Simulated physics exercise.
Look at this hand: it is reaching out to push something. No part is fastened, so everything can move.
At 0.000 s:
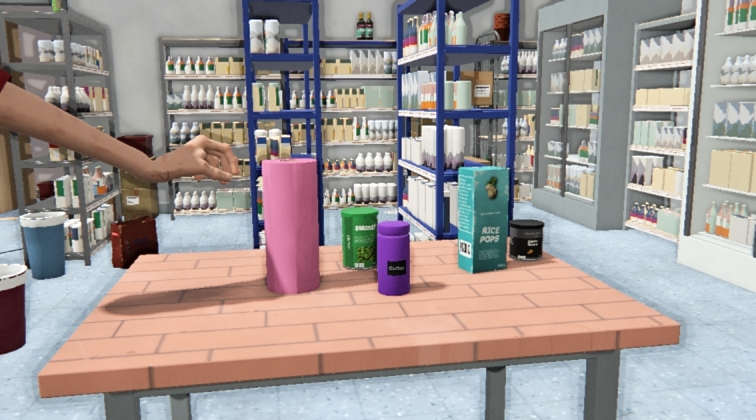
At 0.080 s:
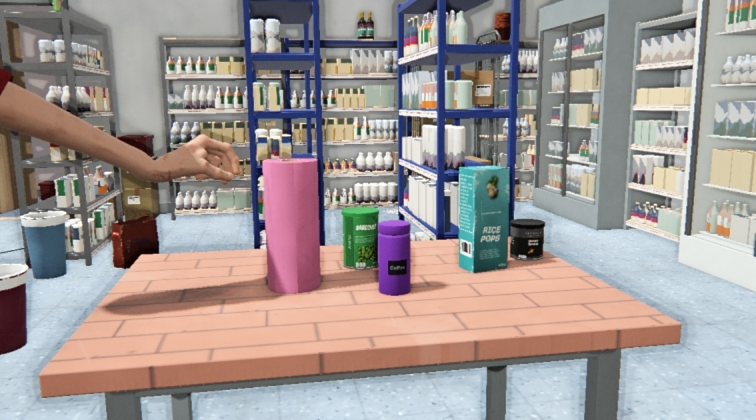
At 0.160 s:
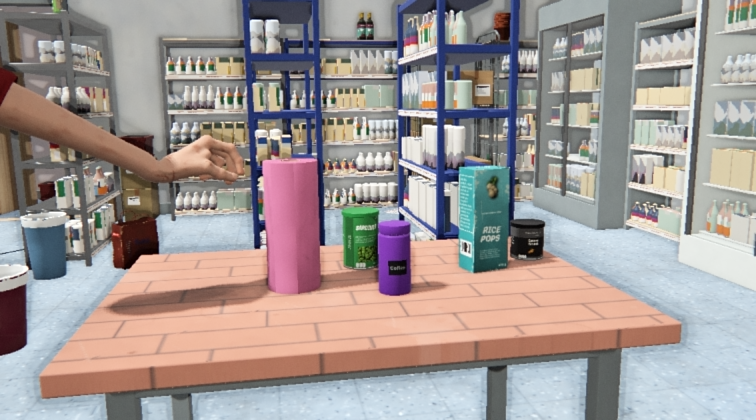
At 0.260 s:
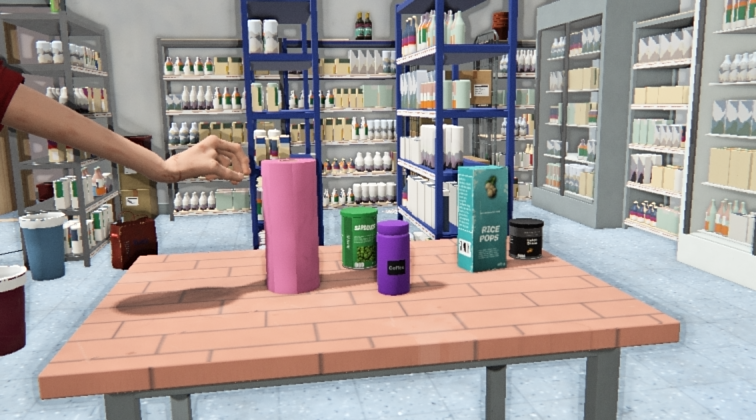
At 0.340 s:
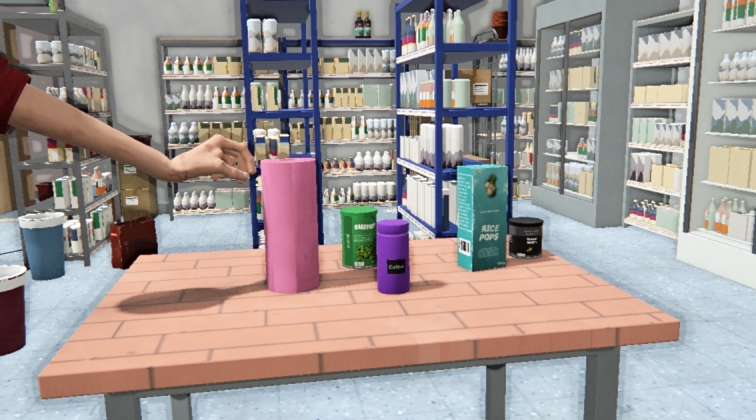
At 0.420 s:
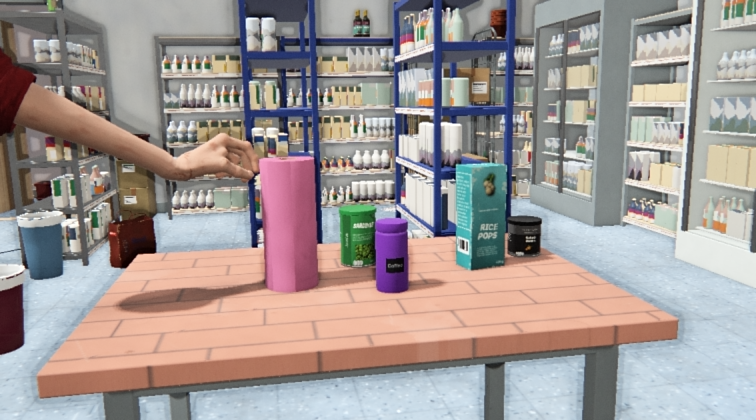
Pink roll standing still on a brick-patterned table among containers and a teal box as a hand edges right toward its top.
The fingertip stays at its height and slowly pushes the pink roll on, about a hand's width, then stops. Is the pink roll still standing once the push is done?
No: Overturned.
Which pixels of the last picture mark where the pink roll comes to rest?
Near pixel (381, 249).
After 1.12 s, pink roll turned 24° from how it was put near (317, 216).
After 1.52 s, pink roll turned 72° from how it was put near (366, 235).
In the end (2.1 s), toppled on the table, pink roll. At the end, from the last picture's camera, pink roll near (381, 249).
